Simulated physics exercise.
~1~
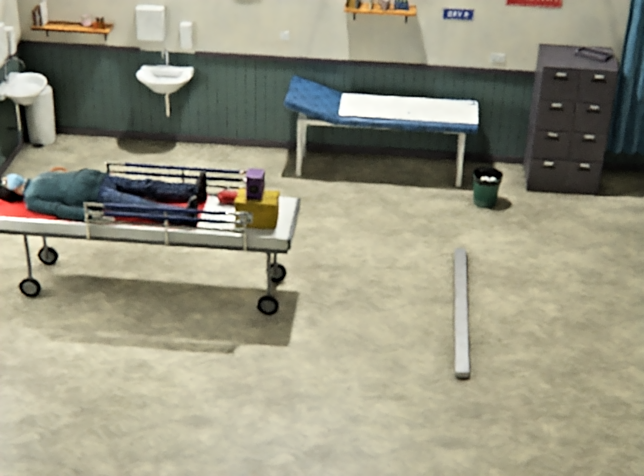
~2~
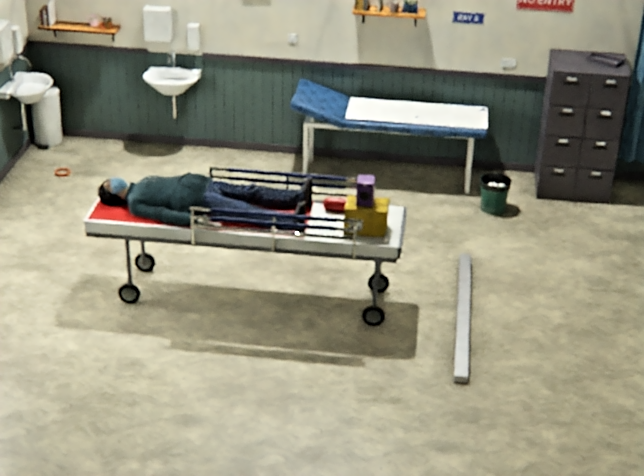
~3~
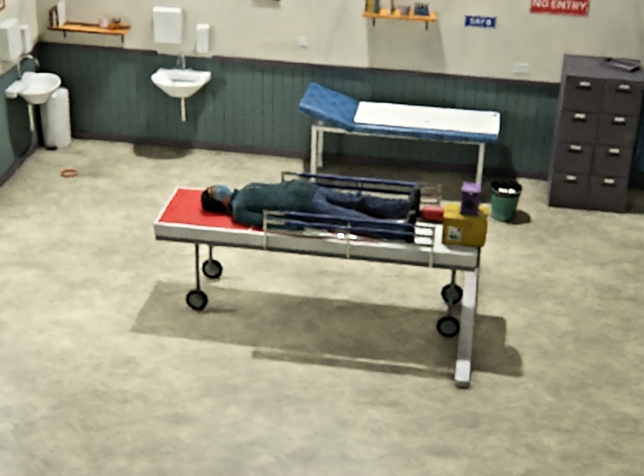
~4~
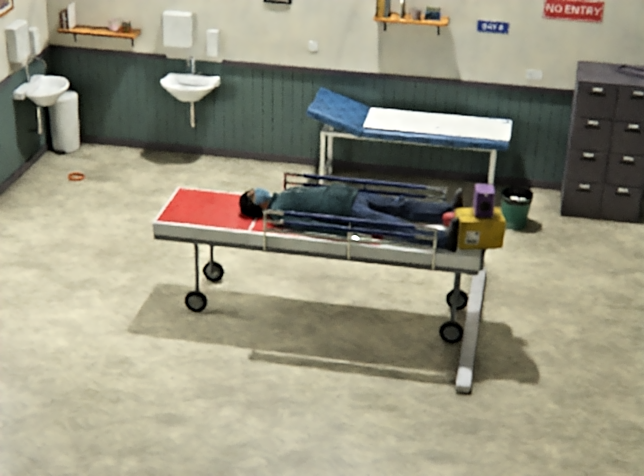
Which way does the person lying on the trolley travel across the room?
The person moves to the right, riding on the trolley and then sliding a little farther along it once it stops.
